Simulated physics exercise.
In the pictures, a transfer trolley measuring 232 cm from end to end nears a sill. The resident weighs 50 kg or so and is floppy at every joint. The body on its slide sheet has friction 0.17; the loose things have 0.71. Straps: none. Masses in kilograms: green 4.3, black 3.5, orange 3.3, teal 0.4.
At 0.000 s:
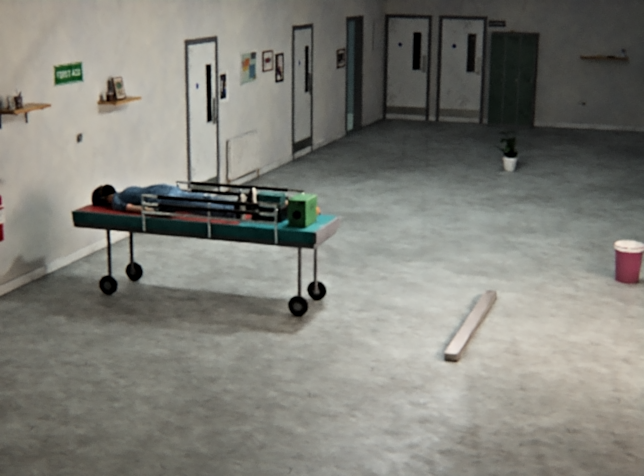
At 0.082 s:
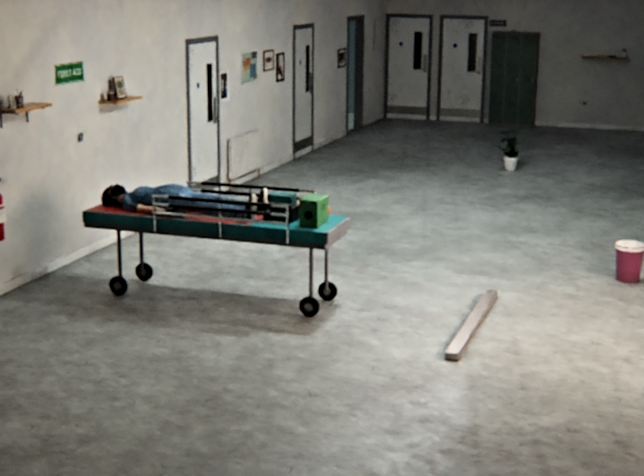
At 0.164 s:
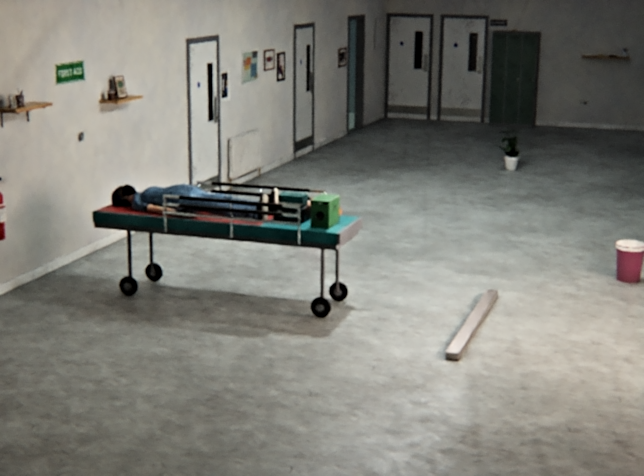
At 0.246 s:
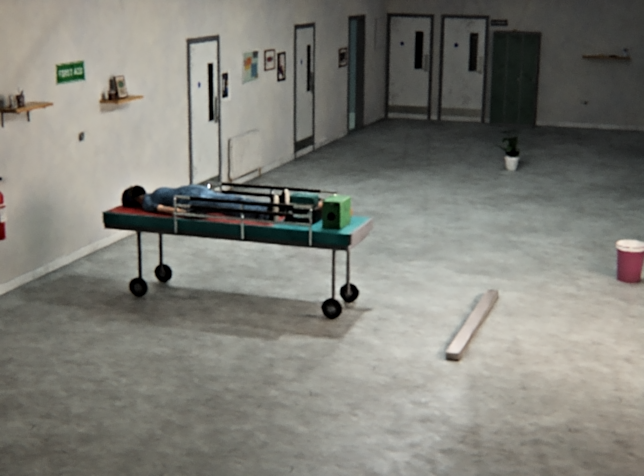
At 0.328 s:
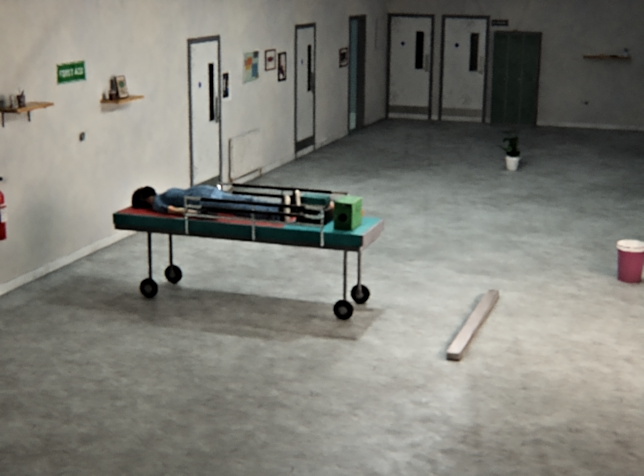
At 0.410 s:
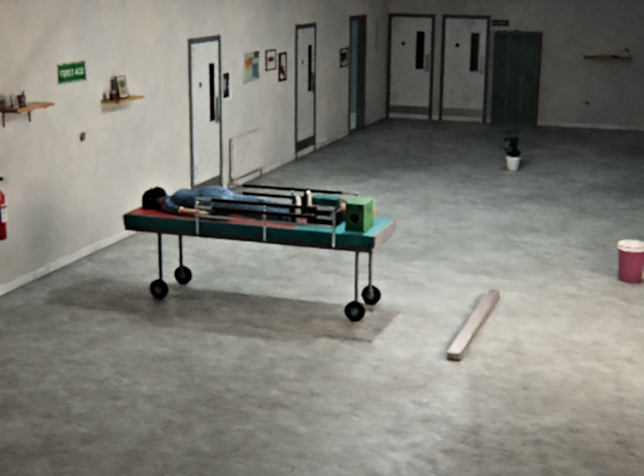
A wheeled trolley carrying a dark-haired figure in blue lying flat and a green box near its right end rolled steadily rightward across the grey floor, narrowing the gap to a low strip.
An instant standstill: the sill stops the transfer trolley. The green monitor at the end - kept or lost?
Kept.
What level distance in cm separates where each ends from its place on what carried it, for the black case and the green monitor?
Movement - black case 25, green monitor 15.
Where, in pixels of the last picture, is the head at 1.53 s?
Near pixel (273, 210).
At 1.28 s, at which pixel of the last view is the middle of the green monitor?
You'd see it close to (470, 223) then.
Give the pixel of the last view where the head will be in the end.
At about (274, 210).
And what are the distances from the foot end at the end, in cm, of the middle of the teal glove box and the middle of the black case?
Result: Teal glove box = 30 cm short, black case = 30 cm short.
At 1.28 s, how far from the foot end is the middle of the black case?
About 45 cm short of it.
The jolt is at 1.13 s.
After 1.28 s the green monitor is 12 cm short of the foot end, tilted 0°, near (470, 223) in the last picture's view.
After 1.53 s the green monitor is 8 cm short of the foot end, tilted 0°, near (475, 224) in the last picture's view; the teal glove box 29 cm short of the foot end, tilted 0°.
After 1.83 s the green monitor is 7 cm short of the foot end, tilted 0°, near (476, 224) in the last picture's view; the teal glove box 29 cm short of the foot end, tilted 0°.
Final state at 2.0 s, green monitor stays on; black case stays on; orange gas bottle stays on; teal glove box stays on; left ankle stops short of the foot end.
